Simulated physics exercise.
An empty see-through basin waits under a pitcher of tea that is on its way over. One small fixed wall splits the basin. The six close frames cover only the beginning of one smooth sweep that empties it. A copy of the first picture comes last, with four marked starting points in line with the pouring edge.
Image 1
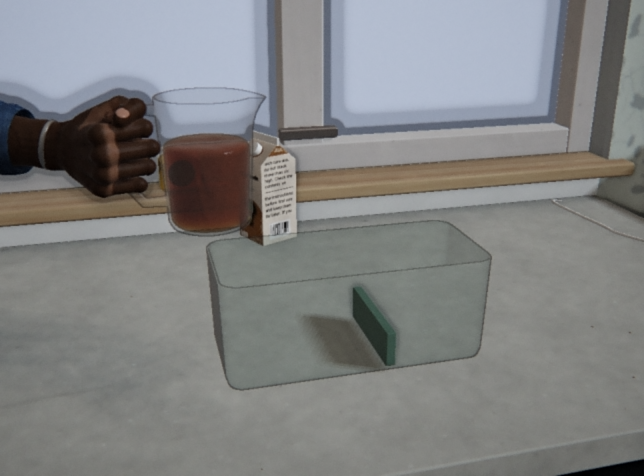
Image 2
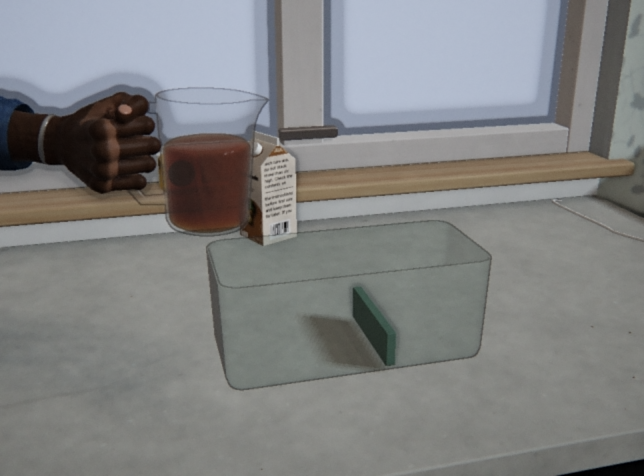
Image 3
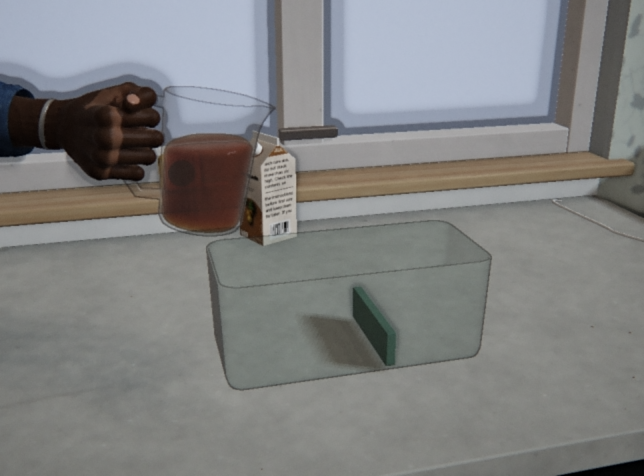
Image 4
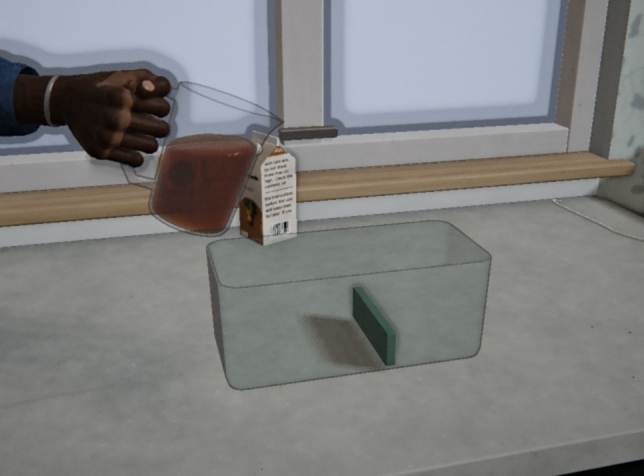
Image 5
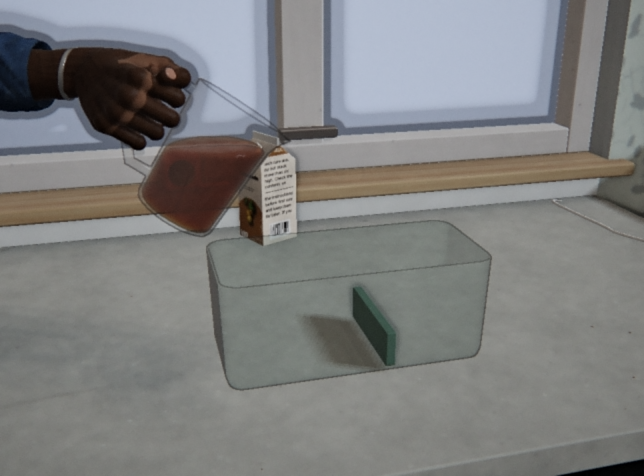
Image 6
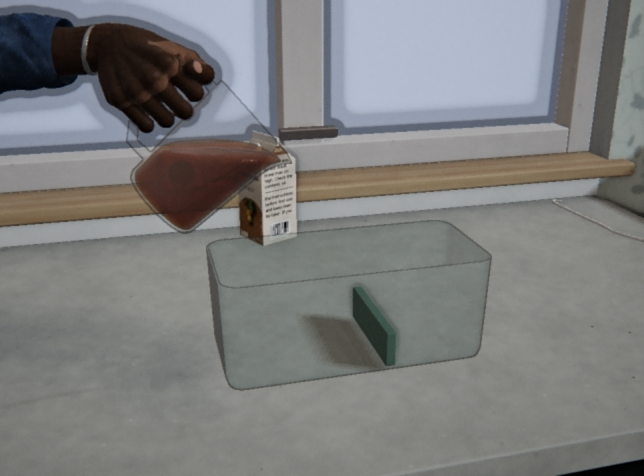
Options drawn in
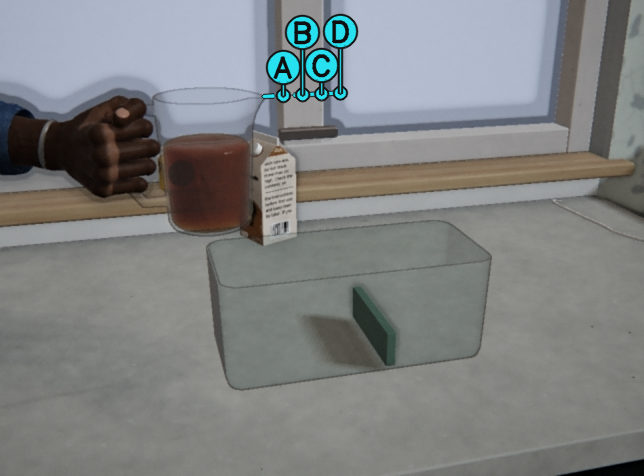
A hand steadily tilts a clear pitcher of tea rightward above an empty see-through basin.
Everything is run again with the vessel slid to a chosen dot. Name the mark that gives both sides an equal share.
B works best here.
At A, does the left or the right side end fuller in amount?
More ends on the left.
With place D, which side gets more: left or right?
The right one.
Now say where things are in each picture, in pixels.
Upright, lip at (264, 96); basin from (226, 387) to (478, 352); top of the wall at (373, 308); nothing has left yet, in the first frame.
Tipped about 3°, lip at (266, 99); nothing has left yet, in the second frame.
Tipped about 10°, lip at (273, 107); nothing has left yet, in the third frame.
Tipped about 21°, lip at (282, 120); nothing has left yet, in the fourth frame.
Tipped about 35°, lip at (289, 139); nothing has left yet, in the fifth frame.
Tipped about 50°, lip at (290, 161); nothing has left yet, in the sixth frame.
On the marked copy, A at (283, 95); B at (302, 94); C at (321, 93); D at (340, 93).
For place A, about 89 % ends left of the wall and 9 % right of it.
For place B, about 52 % ends left of the wall and 48 % right of it.
For place C, about 12 % ends left of the wall and 88 % right of it.
For place D, about 6 % ends left of the wall and 92 % right of it.
